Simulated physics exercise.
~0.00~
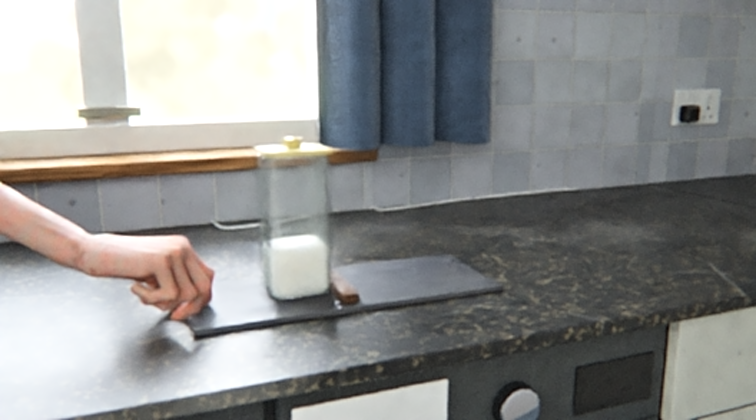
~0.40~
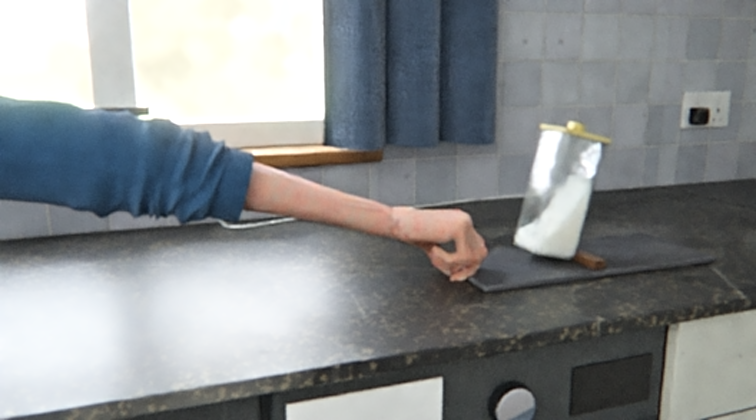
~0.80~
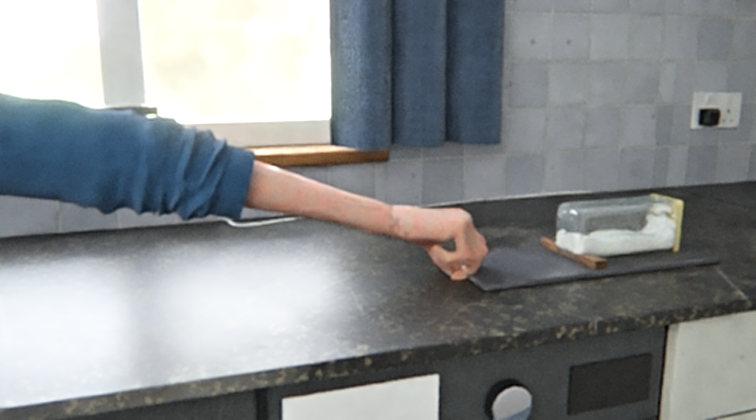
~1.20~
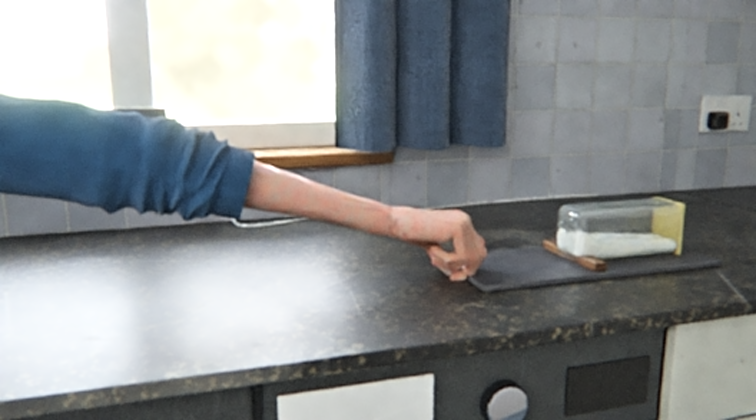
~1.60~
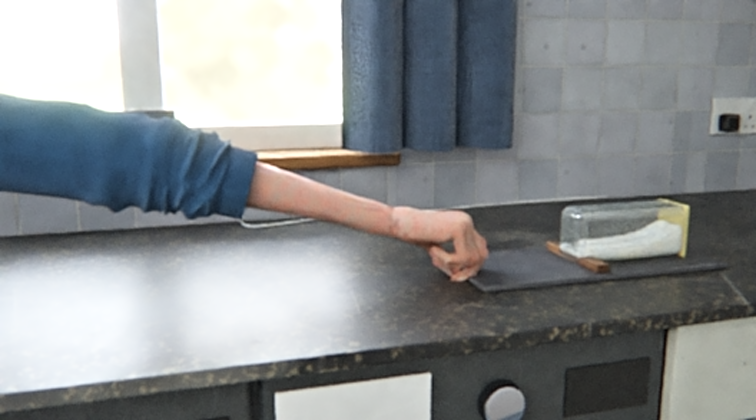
In a kitchen with grey tiled walls, a dark speckled worktop is seen from the front and slightly above, with a bright window and blue curtain behind it. A clear canister with a yellowish lid, partly filled with something white, stands on a dark board against a small brown strip. A hand at the left grips the board's end and slides it to the right, the blue-sleeved arm stretching out. The canister tips rightward over the strip, its white contents slanting, and topples. It ends lying on its side, lid to the right, while the hand stays at the board.
